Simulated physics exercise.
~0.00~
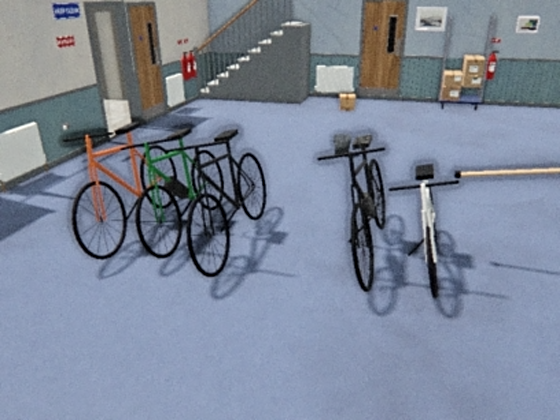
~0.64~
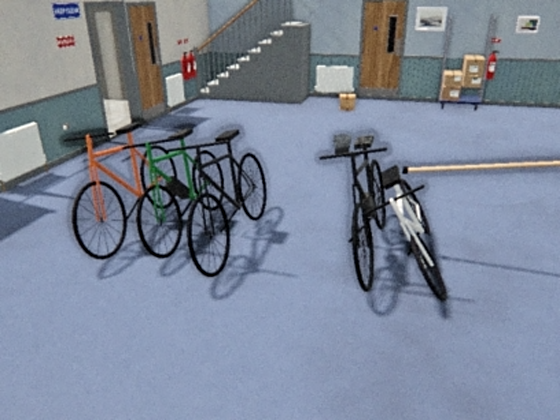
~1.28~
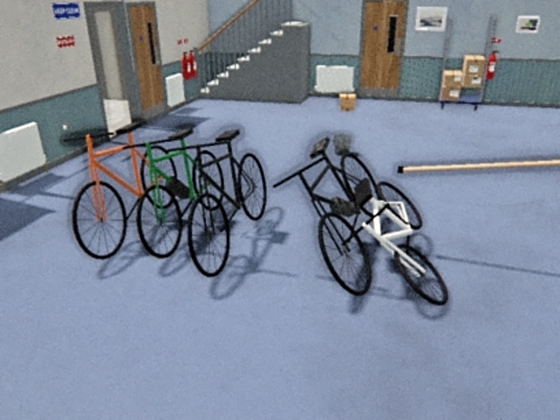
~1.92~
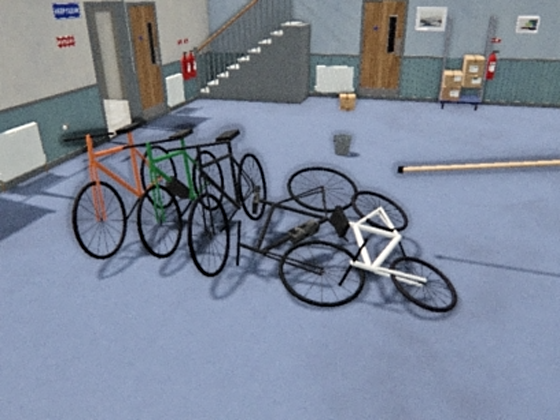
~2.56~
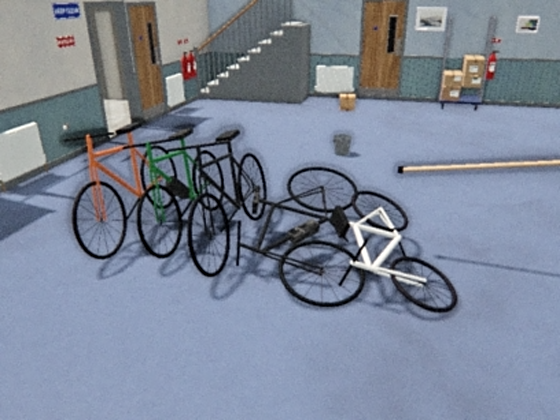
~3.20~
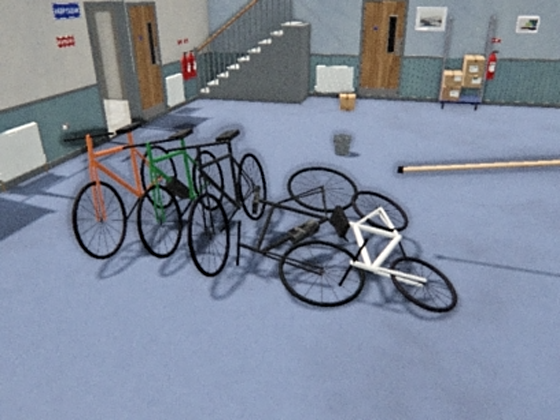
A white bicycle and a black one topple together in a blue-floored hall, seen from slightly above by a still camera. At the left, an orange, a green and a black bicycle stand close together, with stairs, doors and stacked boxes behind. A pale pole at the right slides left towards the white bicycle, which tips left against its black neighbour as the pole stops. Both lean over and drop to the floor, uncovering a small grey bin behind them. They end lying tangled and still, while the three at the left remain upright.
